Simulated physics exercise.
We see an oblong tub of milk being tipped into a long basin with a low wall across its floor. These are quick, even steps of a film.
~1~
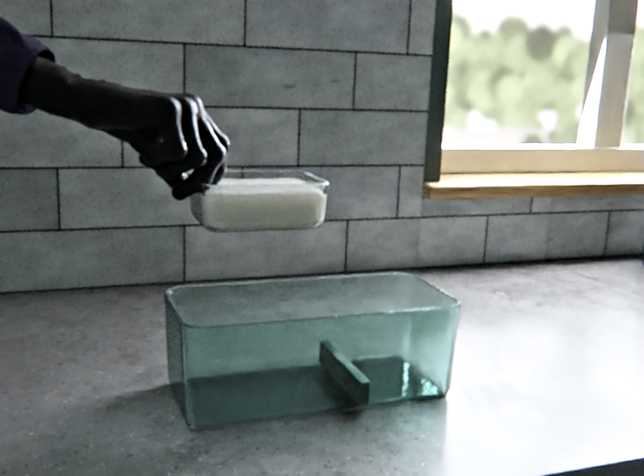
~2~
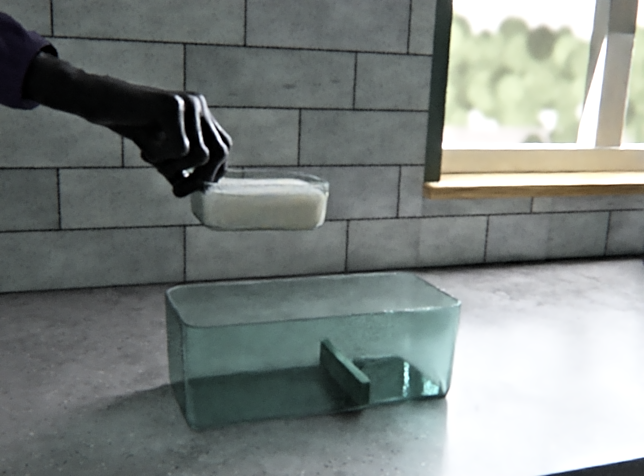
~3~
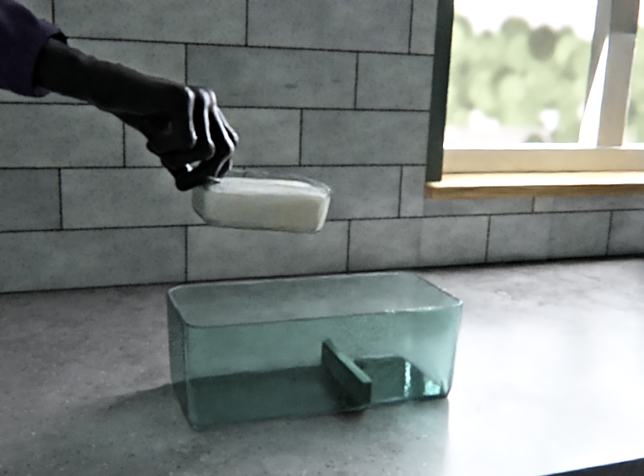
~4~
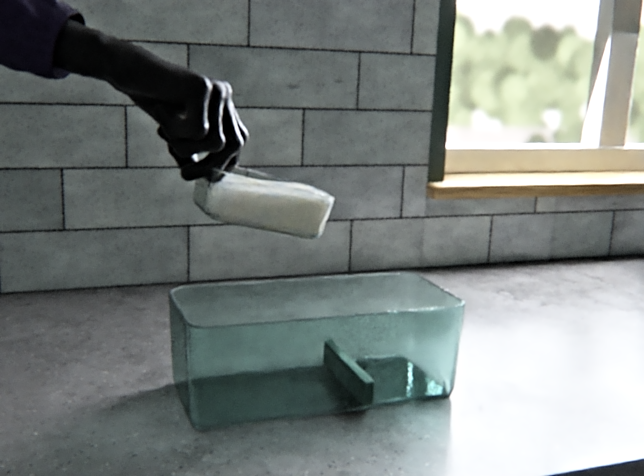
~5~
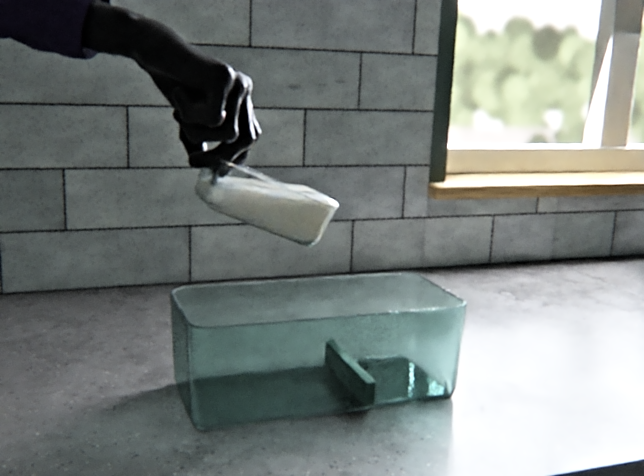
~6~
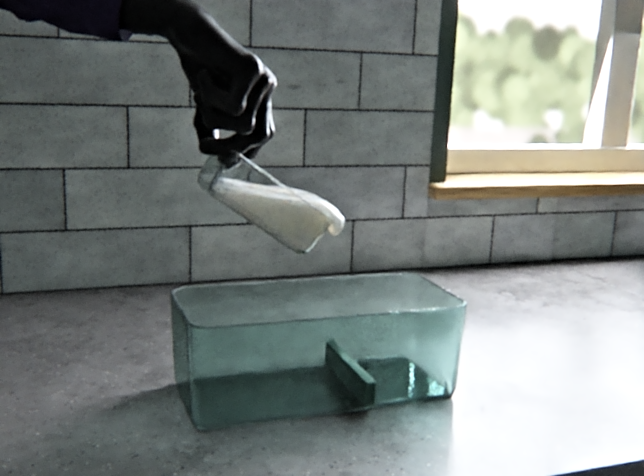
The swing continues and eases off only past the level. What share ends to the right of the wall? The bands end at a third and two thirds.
In the end from a third to two thirds is right of the wall.
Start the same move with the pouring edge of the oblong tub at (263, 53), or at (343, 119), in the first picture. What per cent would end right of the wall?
The first gives 20 %, the second 65 %.
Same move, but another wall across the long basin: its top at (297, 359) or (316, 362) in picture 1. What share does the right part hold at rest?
The first gives 85 %, the second 80 %.
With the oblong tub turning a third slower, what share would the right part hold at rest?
About 65 per cent.
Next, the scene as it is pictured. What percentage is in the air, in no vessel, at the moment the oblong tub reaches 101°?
About 10 per cent.
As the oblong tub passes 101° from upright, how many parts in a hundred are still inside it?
It comes to 5 per cent or so.
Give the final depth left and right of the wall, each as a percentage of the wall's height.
Some 20 per cent left and 60 right.
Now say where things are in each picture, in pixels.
Tilt 0°; pouring edge (316, 179); surface from (197, 187) to (312, 185); the long basin's rim runs from (174, 308) to (436, 289); the wall's top is at (343, 361), in the first picture.
Tilt 2°; pouring edge (317, 181); surface from (197, 186) to (312, 185), in the second picture.
Tilt 6°; pouring edge (319, 185); surface from (200, 184) to (315, 187), in the third picture.
Tilt 14°; pouring edge (322, 193); surface from (203, 182) to (319, 190), in the fourth picture.
Tilt 23°; pouring edge (323, 204); surface from (204, 182) to (320, 196); 4 per cent is over the edge, in the fifth picture.
Tilt 35°; pouring edge (320, 217); surface from (206, 181) to (306, 198); 13 per cent is over the edge, in the sixth picture.
A moment on, the oblong tub is tipped right over and 4 per cent is still to pour, 23 is left of the wall and 61 right of it.
Next, the oblong tub is tipped right over and 0 per cent is still to pour, 36 is left of the wall and 62 right of it.
Then the oblong tub is tipped right over and 0 per cent is still to pour, 41 is left of the wall and 57 right of it.
Later the oblong tub is tipped right over and 0 per cent is still to pour, 42 is left of the wall and 57 right of it.
Finally, 42 per cent lies left of the wall, 57 right of it and 1 outside.
